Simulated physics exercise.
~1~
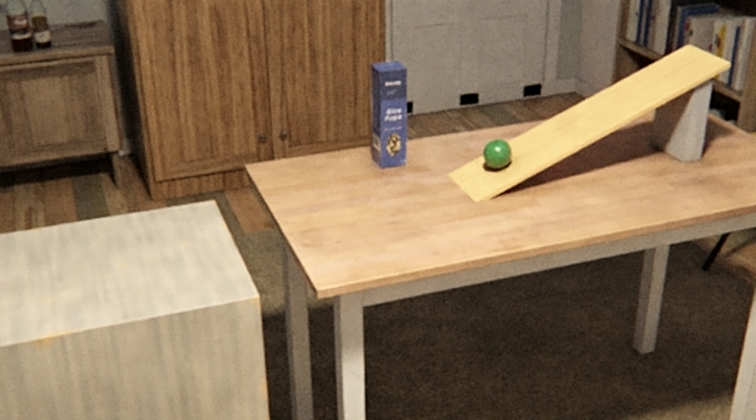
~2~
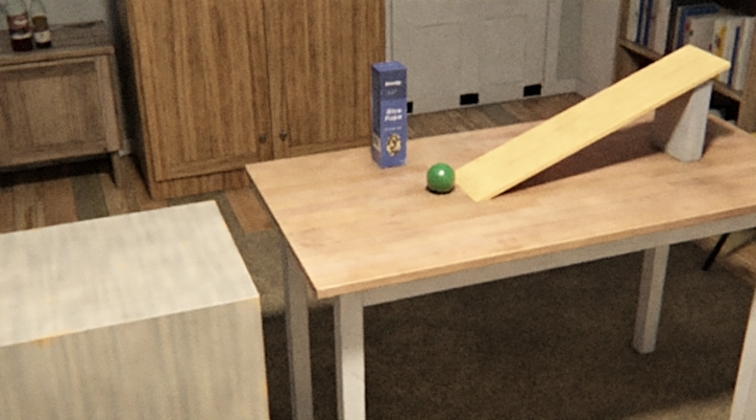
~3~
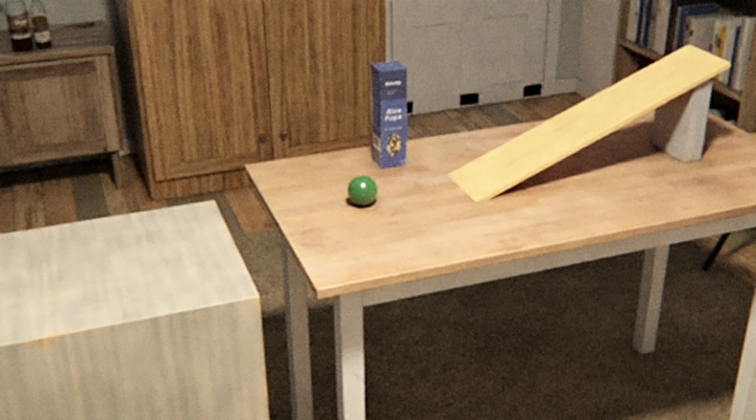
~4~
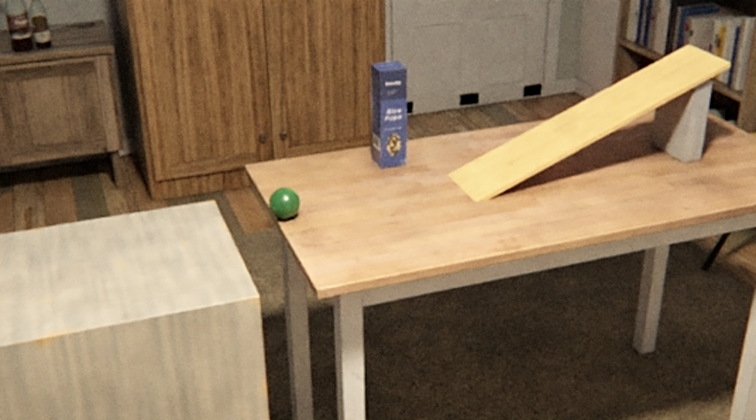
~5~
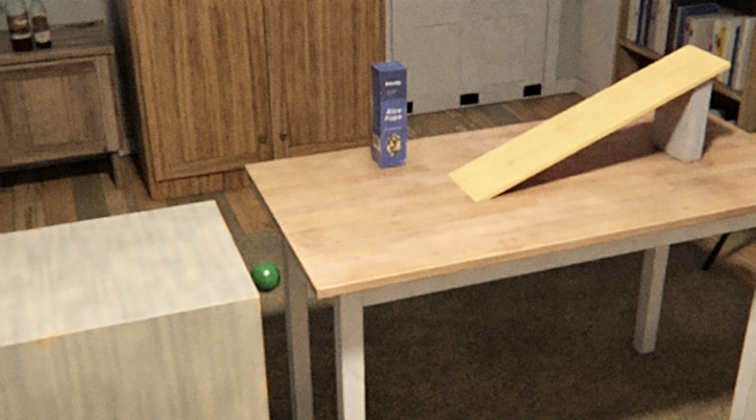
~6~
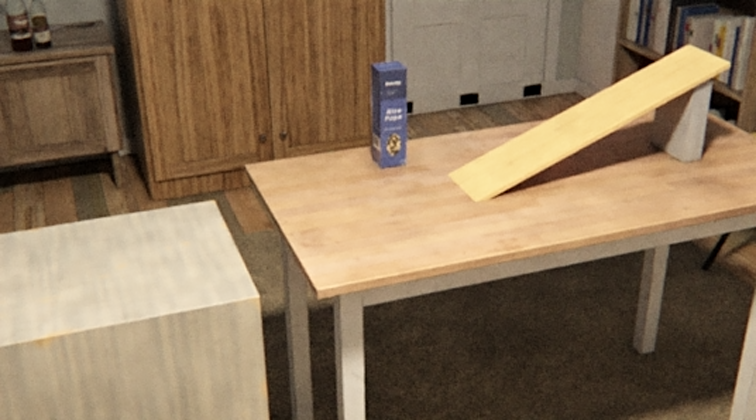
A green ball rolls off a ramp, crosses the table leftward, and drops into the gap.
